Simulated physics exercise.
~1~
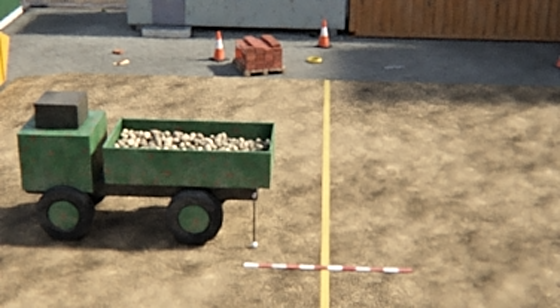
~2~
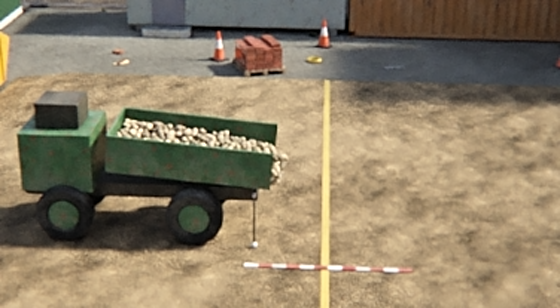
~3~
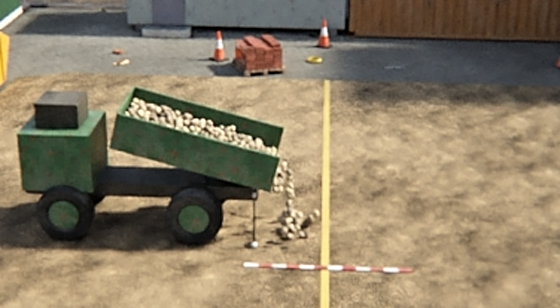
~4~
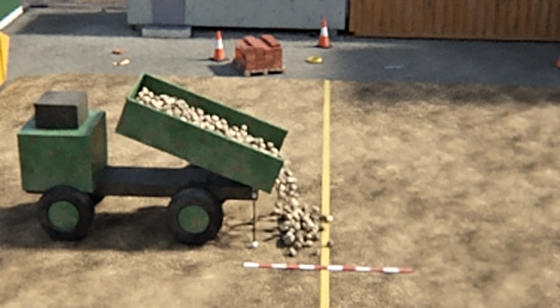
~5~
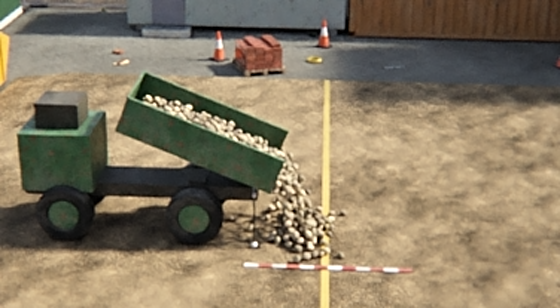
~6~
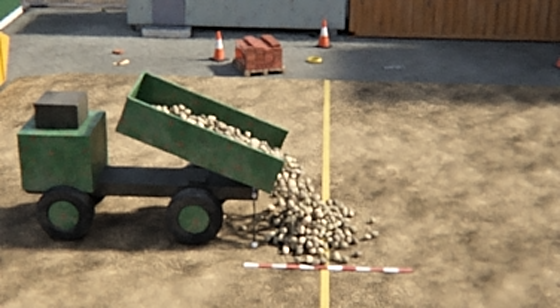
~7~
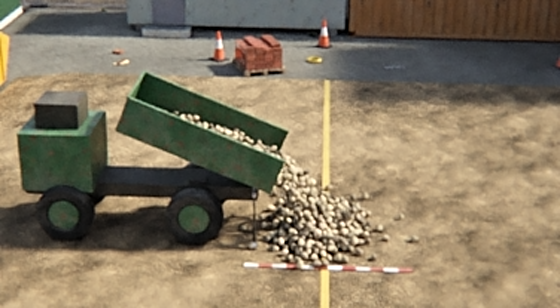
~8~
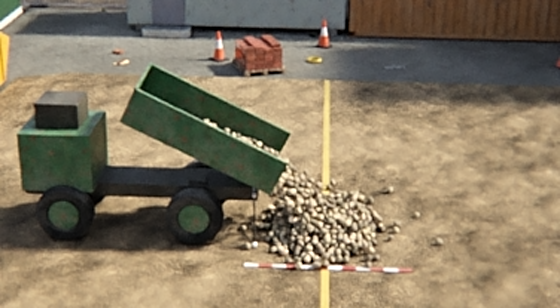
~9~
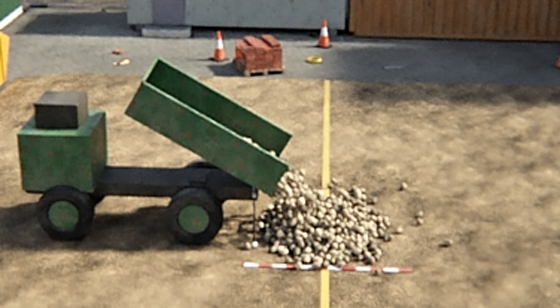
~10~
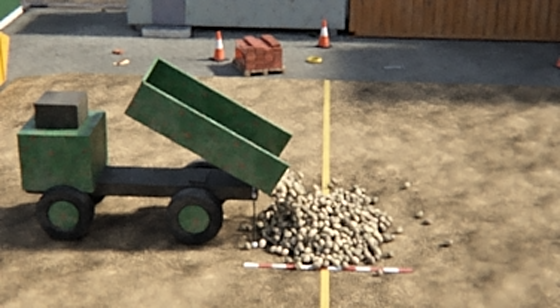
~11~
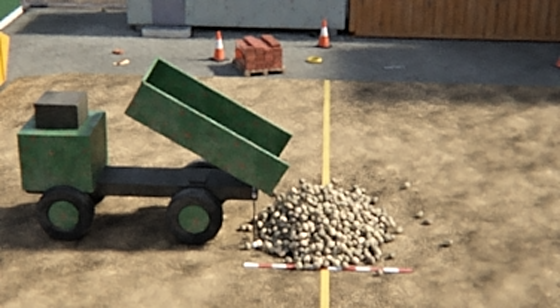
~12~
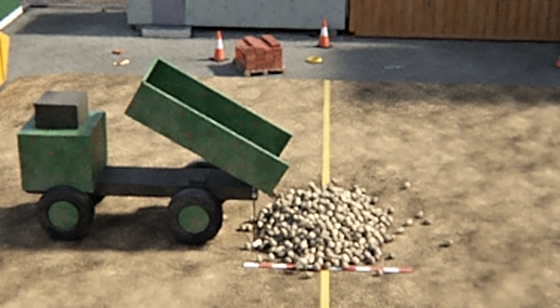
At the start, a green tipper truck loaded with pale, rounded stones stands on bare ground, left of a yellow line, its body level. The front of the body rises, and the stones slump towards the open rear. They begin to spill off the right end, first in a thin trickle, then in a thicker stream that builds a heap reaching across the line. The body pauses partway while stones keep pouring, then tilts steeper and empties. Finally, the raised body holds still above a broad heap straddling the line, with a few stones scattered to the right.
